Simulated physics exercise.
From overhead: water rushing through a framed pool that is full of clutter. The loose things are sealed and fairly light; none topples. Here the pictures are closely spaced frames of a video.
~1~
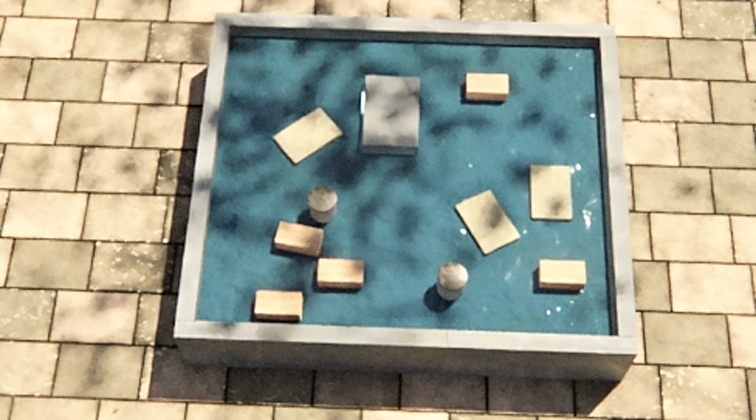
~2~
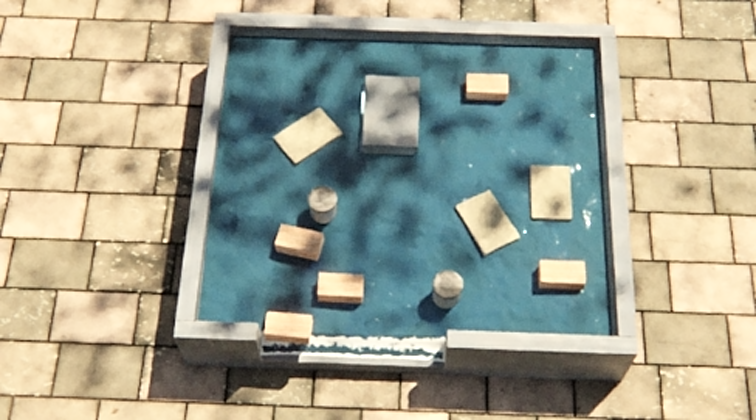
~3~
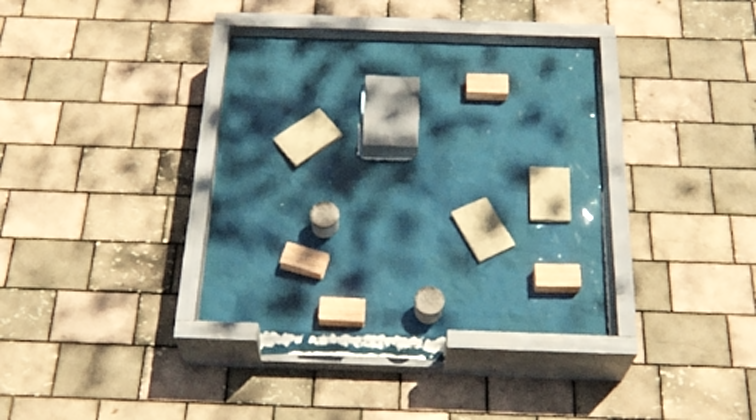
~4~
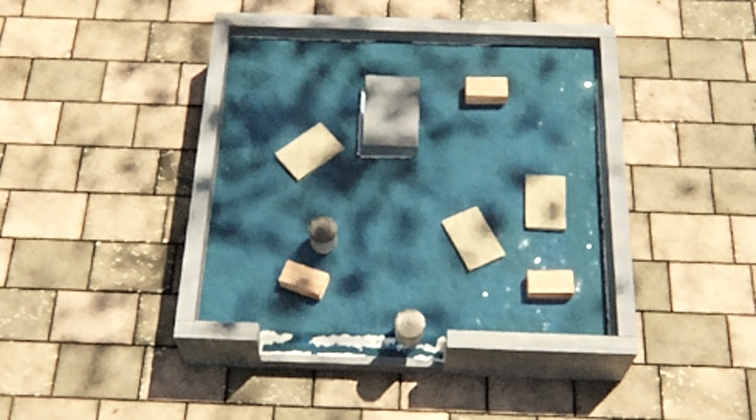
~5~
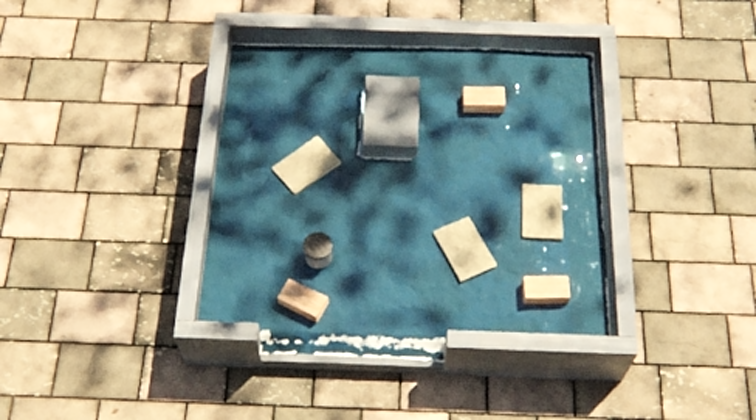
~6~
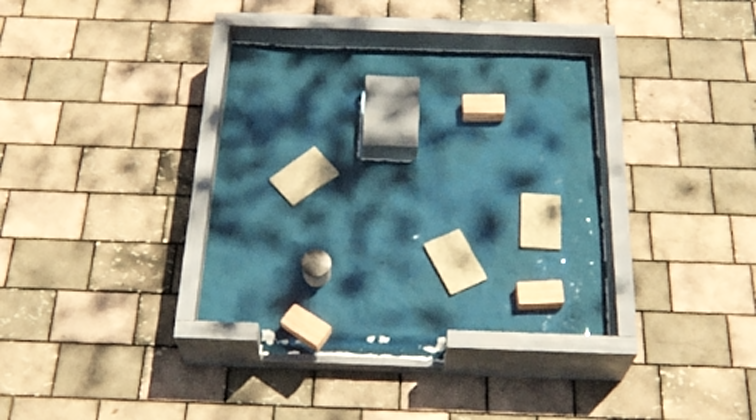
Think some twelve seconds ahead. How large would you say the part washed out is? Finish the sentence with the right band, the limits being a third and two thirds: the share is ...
The share is two thirds or more.
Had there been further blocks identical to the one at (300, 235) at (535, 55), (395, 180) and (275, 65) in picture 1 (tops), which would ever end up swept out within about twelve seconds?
Going one by one, I'd say it doesn't leave, then it leaves, then it doesn't leave.
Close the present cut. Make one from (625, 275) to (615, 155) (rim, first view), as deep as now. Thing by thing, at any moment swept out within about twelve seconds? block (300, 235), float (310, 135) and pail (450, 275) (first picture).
Going through them in turn: Remains behind; remains behind; escaped.
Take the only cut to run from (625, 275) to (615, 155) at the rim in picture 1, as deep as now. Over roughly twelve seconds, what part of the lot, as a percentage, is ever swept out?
I'd call it 50 per cent.
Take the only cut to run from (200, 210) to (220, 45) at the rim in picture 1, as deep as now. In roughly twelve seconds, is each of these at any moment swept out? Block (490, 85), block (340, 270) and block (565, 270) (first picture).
Object by object: Drifts out, drifts out, never exits.
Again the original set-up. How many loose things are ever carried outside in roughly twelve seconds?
8 in total.
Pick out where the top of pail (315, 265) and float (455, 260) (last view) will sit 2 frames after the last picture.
They end up close to (319, 301) and close to (432, 279).
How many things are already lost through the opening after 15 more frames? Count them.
That makes 7.
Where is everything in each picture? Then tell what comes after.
The first frame shows a block at (299, 236) floats; a pail at (322, 199), afloat; 0 of 10 have shifted.
The second frame shows a block at (299, 239), afloat; a pail at (322, 199), afloat; 3 of 10 have shifted.
The third frame shows a block at (304, 258) floats, close to its start; a pail at (324, 214), afloat, close to its start; 6 of 10 have shifted.
The fourth frame shows a block at (304, 277), afloat, close to its start; a pail at (323, 229), afloat, close to its start; 9 of 10 have shifted.
The fifth frame shows a block at (303, 298) floats, a stride from its start; a pail at (318, 245) floats, a stride from its start; 10 of 10 have shifted.
The sixth frame shows a block at (306, 325), afloat, a stride from its start; a pail at (316, 263), afloat, a stride from its start; 10 of 10 have shifted.
A moment on, 4 of 10 are out; 6 afloat.
Next, 6 of 10 are out; 4 afloat.
Later, 7 of 10 are out; 3 afloat.
In the end, 8 of 10 are out; 2 afloat.
